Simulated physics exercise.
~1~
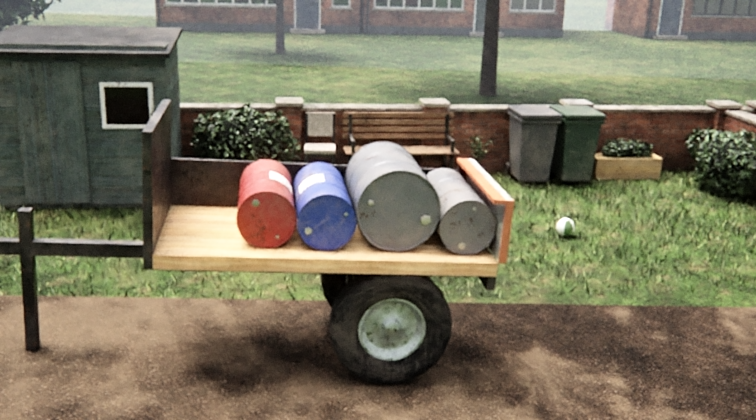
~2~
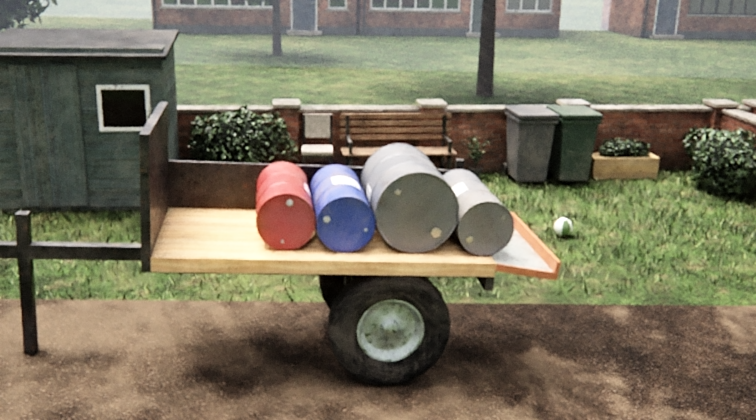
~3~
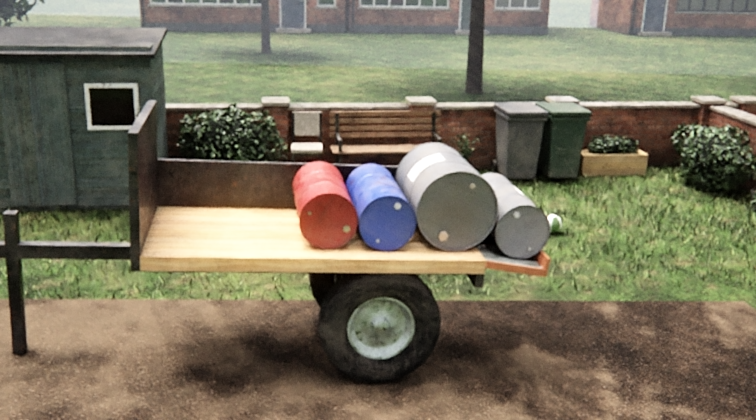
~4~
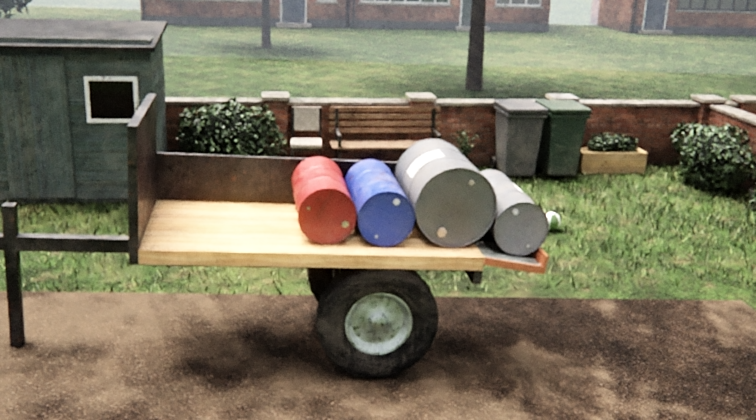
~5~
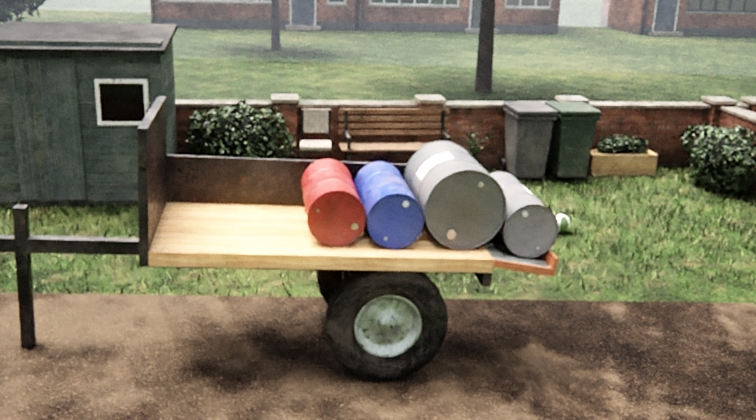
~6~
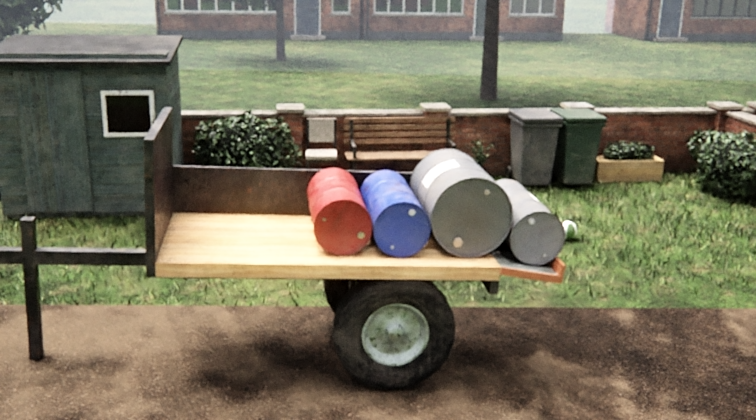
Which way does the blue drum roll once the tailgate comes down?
It rolls to the right, towards the lowered tailgate.
